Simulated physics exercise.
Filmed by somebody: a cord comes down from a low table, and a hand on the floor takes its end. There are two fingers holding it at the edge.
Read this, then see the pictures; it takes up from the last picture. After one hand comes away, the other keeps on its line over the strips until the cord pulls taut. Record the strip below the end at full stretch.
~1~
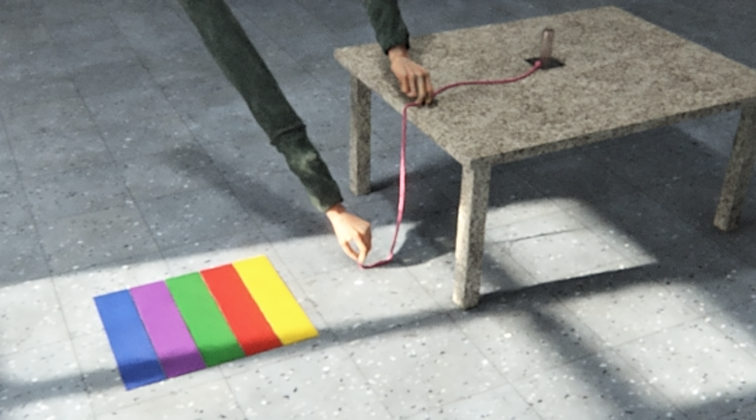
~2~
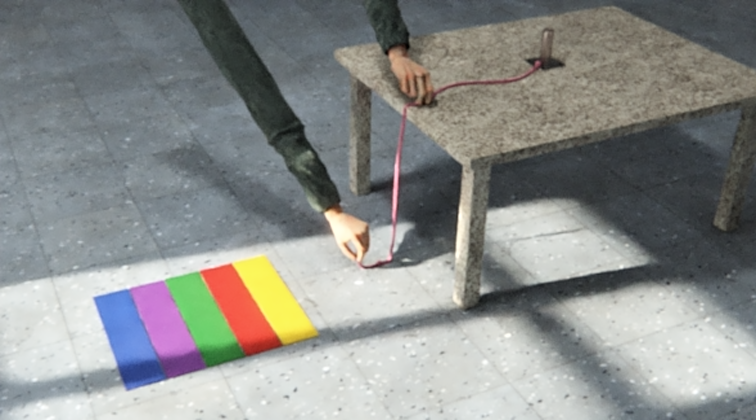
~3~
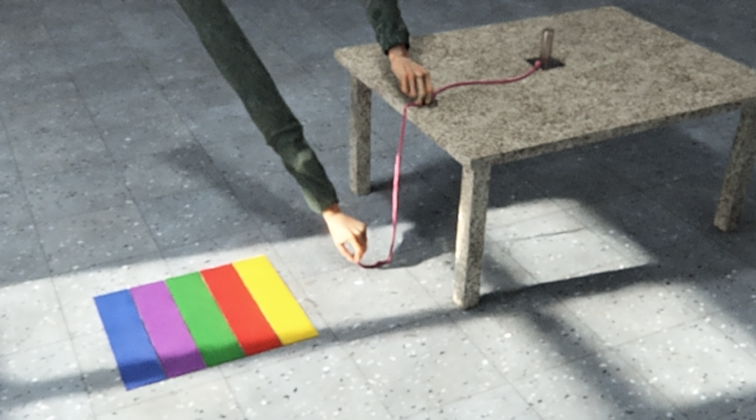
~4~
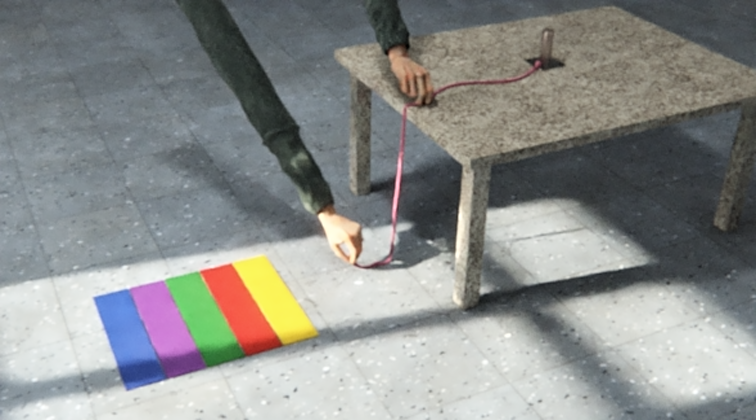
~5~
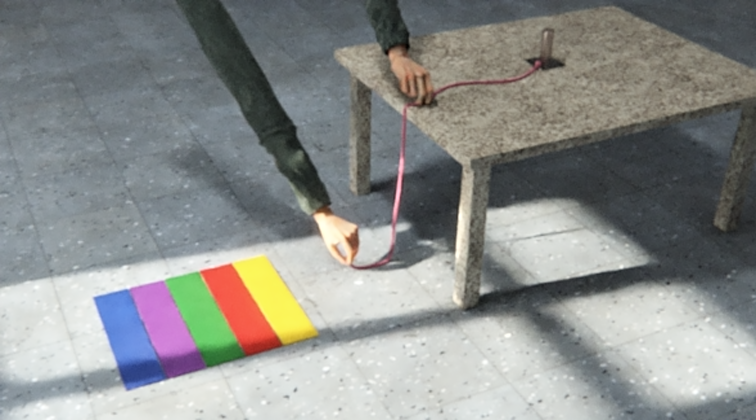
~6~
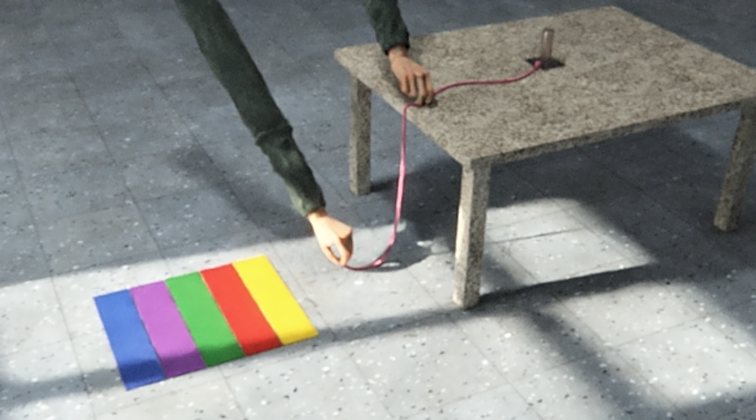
Below the end: Red.
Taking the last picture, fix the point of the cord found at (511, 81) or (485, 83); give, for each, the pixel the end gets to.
Respectively, (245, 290) and (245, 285).
Soon after, end near (295, 275); short of the strips.
After that, end near (259, 284); over yellow.
At the stop, end near (238, 289); over red. It halts on the red strip.
